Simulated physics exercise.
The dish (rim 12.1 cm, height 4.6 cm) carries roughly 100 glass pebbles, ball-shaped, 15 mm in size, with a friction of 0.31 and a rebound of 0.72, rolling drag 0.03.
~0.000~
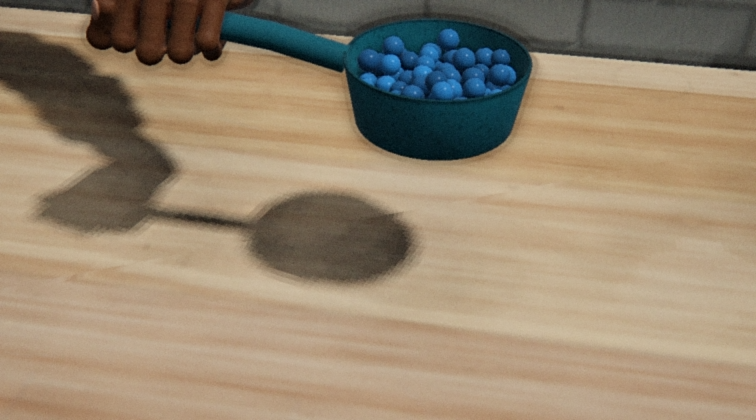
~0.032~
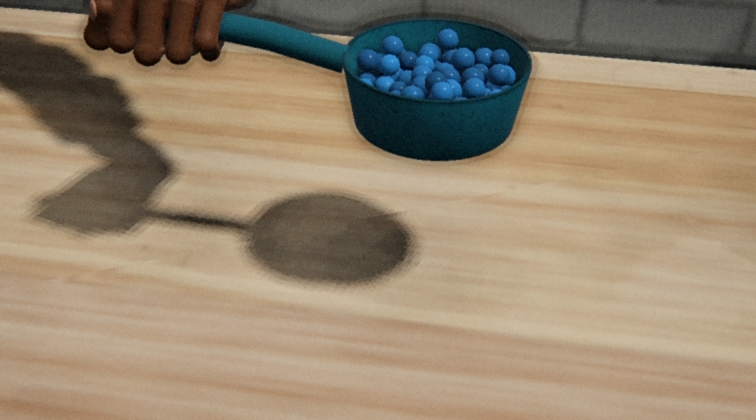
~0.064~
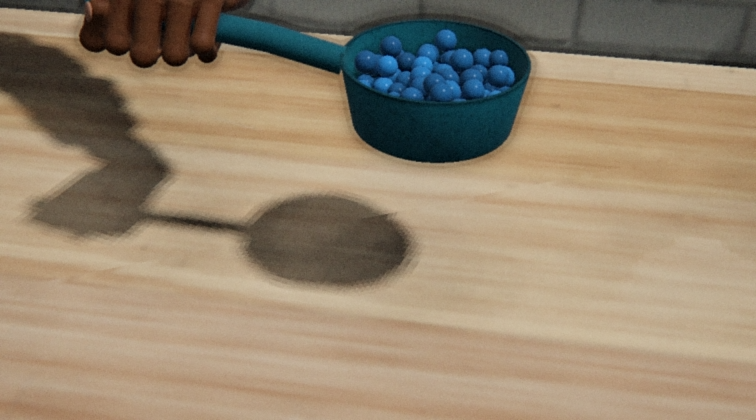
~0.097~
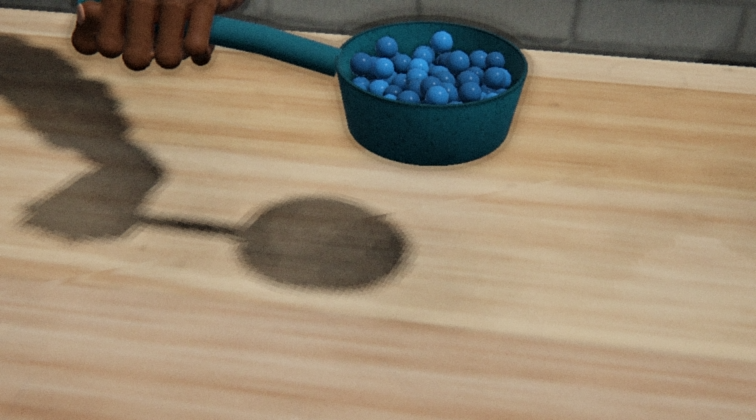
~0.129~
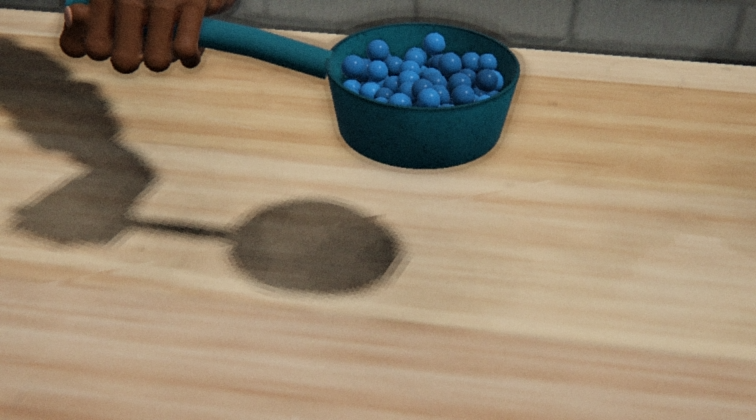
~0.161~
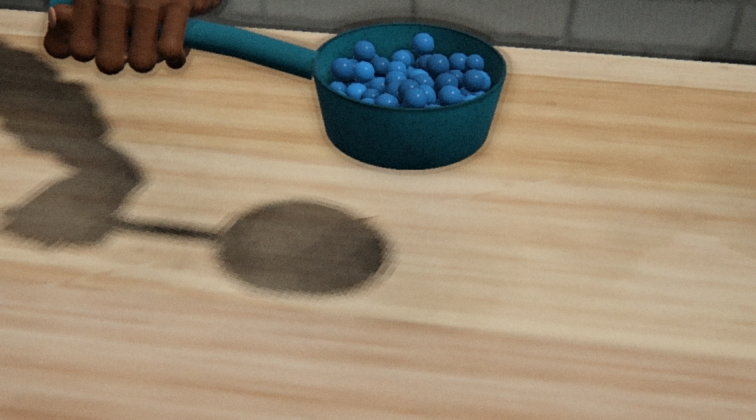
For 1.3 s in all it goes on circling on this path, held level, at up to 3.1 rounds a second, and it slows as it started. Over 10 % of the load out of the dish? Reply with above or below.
Below.
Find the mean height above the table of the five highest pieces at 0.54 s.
They're roughly 16 cm up.
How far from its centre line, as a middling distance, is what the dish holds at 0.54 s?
Roughly 3.5 centimetres, give or take.
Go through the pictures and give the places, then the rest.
Dish at (434, 110); tilt 0 degrees; moved 0.0 cm; top of the load at (398, 58), in the first frame.
Dish at (434, 111); tilt 0 degrees; moved 0.1 cm; top of the load at (397, 58), in the second frame.
Dish at (432, 112); tilt 0 degrees; moved 0.4 cm; top of the load at (395, 59), in the third frame.
Dish at (428, 115); tilt 0 degrees; moved 0.9 cm; top of the load at (391, 61), in the fourth frame.
Dish at (420, 118); tilt 0 degrees; moved 1.5 cm; top of the load at (383, 63), in the fifth frame.
Dish at (407, 119); tilt 0 degrees; moved 2.2 cm; top of the load at (370, 63). Its speed is now 0.30 m/s, in the sixth frame.
Then, at 0.54 s, dish 100 %; middle of the pieces not yet landed near (388, 93).
After 0.86 s, dish 100 %; middle of the pieces not yet landed near (390, 94).
After 1.16 s, dish 100 %; middle of the pieces not yet landed near (400, 98).
Then, at 1.44 s, dish 100 %; middle of the pieces not yet landed near (388, 87).
At rest (1.7 s), dish 100 %.
